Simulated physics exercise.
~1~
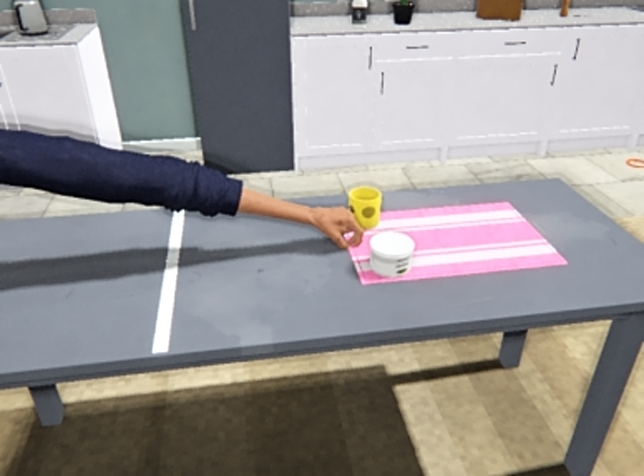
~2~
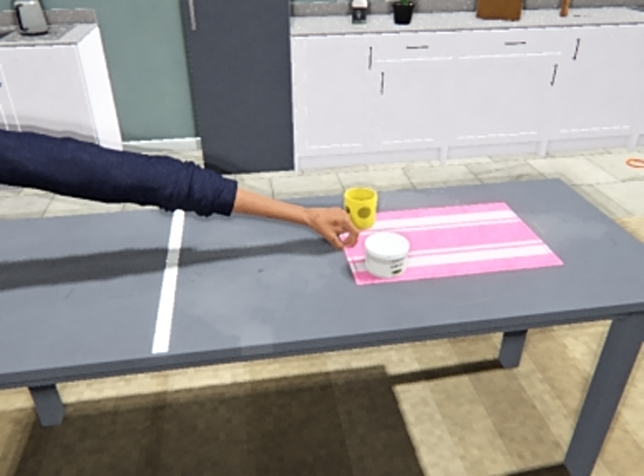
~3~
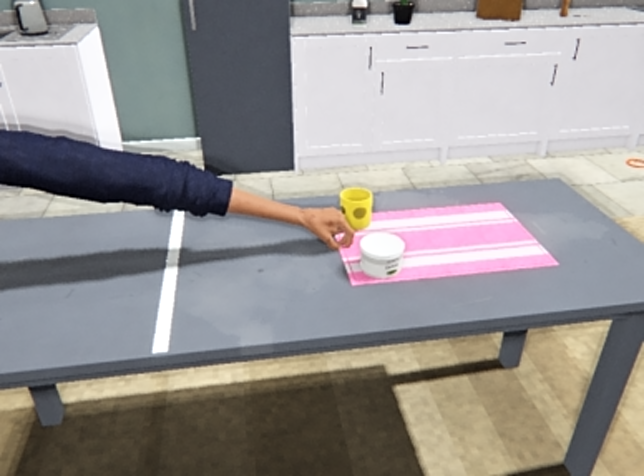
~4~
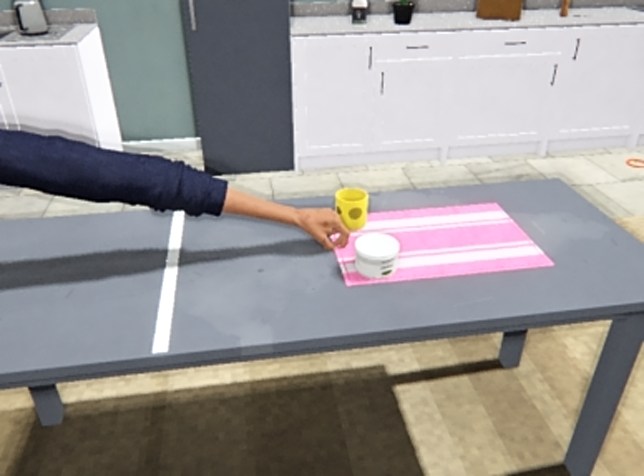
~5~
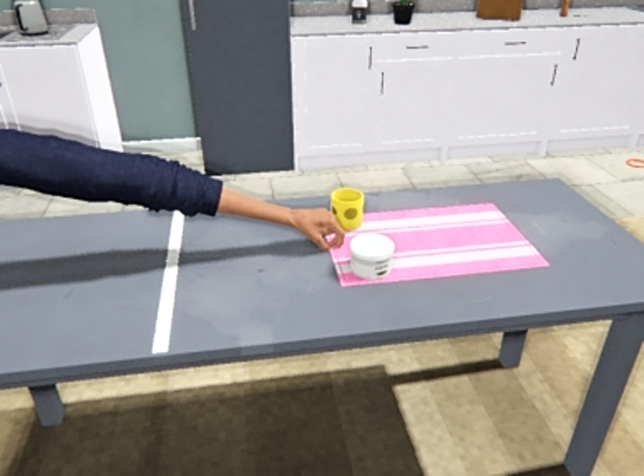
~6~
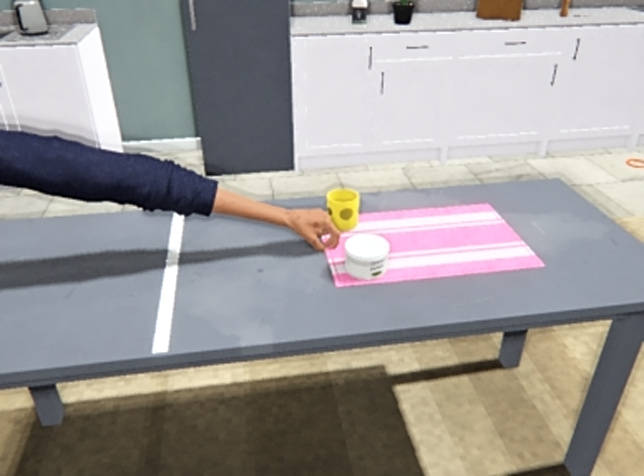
A hand in a dark blue sleeve pulled a pink striped table runner slowly leftward across a gray table, and the yellow mug and white tub on it moved along a short way.
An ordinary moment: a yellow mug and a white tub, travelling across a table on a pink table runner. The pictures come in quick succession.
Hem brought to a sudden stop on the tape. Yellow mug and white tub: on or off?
Yellow mug - on; white tub - on.
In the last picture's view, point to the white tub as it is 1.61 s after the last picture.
Position at that time: (205, 272).
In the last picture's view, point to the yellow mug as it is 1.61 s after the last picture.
Position at that instant: (200, 222).
Then, 1.50 s after the last picture, hem at the tape; yellow mug on the cloth near (206, 221); white tub on the cloth near (212, 271).
Then, 1.61 s after the last picture, hem at the tape; yellow mug on the cloth near (200, 222); white tub on the cloth near (205, 272).
At rest, hem at the tape; yellow mug on the cloth near (200, 222); white tub on the cloth near (205, 272). The yellow mug stays on the cloth and the white tub remains aboard.
